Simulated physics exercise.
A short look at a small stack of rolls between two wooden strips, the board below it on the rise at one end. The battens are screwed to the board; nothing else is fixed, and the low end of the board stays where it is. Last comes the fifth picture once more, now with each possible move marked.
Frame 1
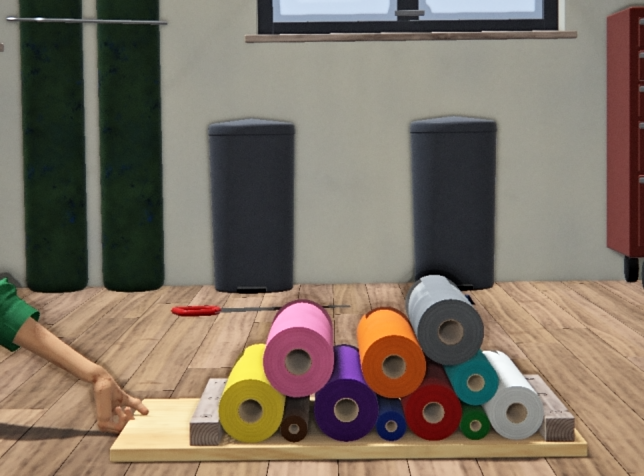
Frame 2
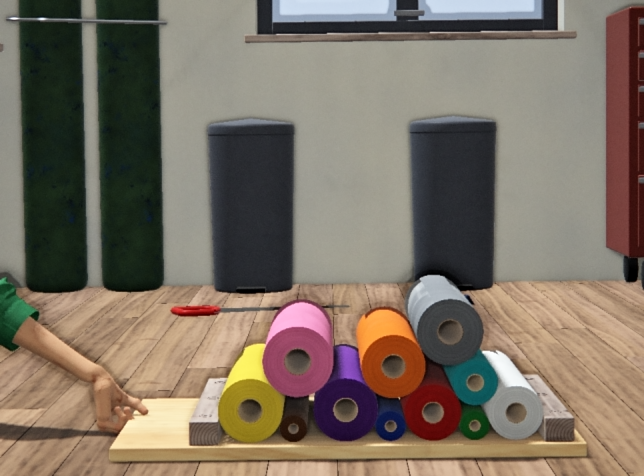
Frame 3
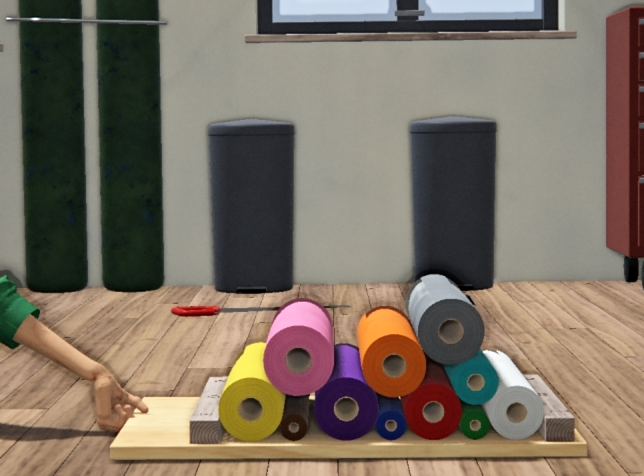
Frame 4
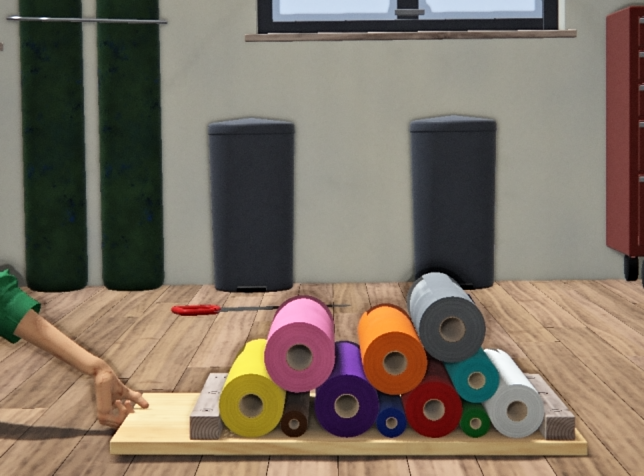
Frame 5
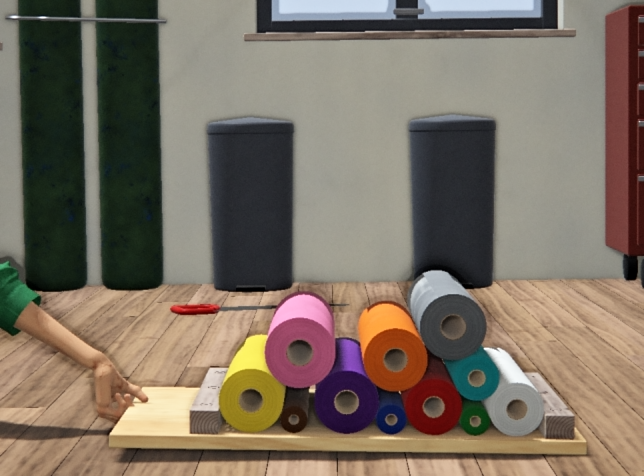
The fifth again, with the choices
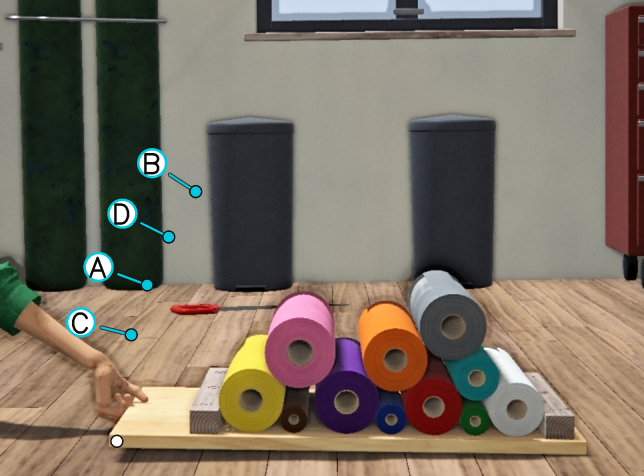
A stack of colorful rolls sat between two strips on a wooden board, barely shifting, while a hand at the left slowly raised that end of the board very slightly.
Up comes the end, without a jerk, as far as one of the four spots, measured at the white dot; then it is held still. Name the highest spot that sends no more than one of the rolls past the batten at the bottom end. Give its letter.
It can be raised to B.
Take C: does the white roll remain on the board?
Yes.
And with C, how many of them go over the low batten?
It comes to none.
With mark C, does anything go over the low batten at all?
No, at C.
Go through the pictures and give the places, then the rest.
The first picture shows white roll (516, 412); orange roll (394, 366); turquoise roll (476, 382).
The second picture shows turquoise roll (475, 382); pink roll (298, 361).
The third picture shows board (347, 413); yellow roll (251, 409); brown roll (294, 427).
The fourth picture shows board (347, 410); yellow roll (251, 405); brown roll (294, 424).
The fifth picture shows board (347, 407); yellow roll (251, 400); brown roll (294, 419).
On the marked copy, A at (147, 285); B at (196, 191); C at (131, 335); D at (169, 237); the white dot at (117, 441).
Following B. Soon after the start, board at 19°.
Later, board at 34°.
In the end, board at 34°, one over the low batten (grey).
As for the rest, A none over the low batten; C none over the low batten; D one over the low batten (grey).
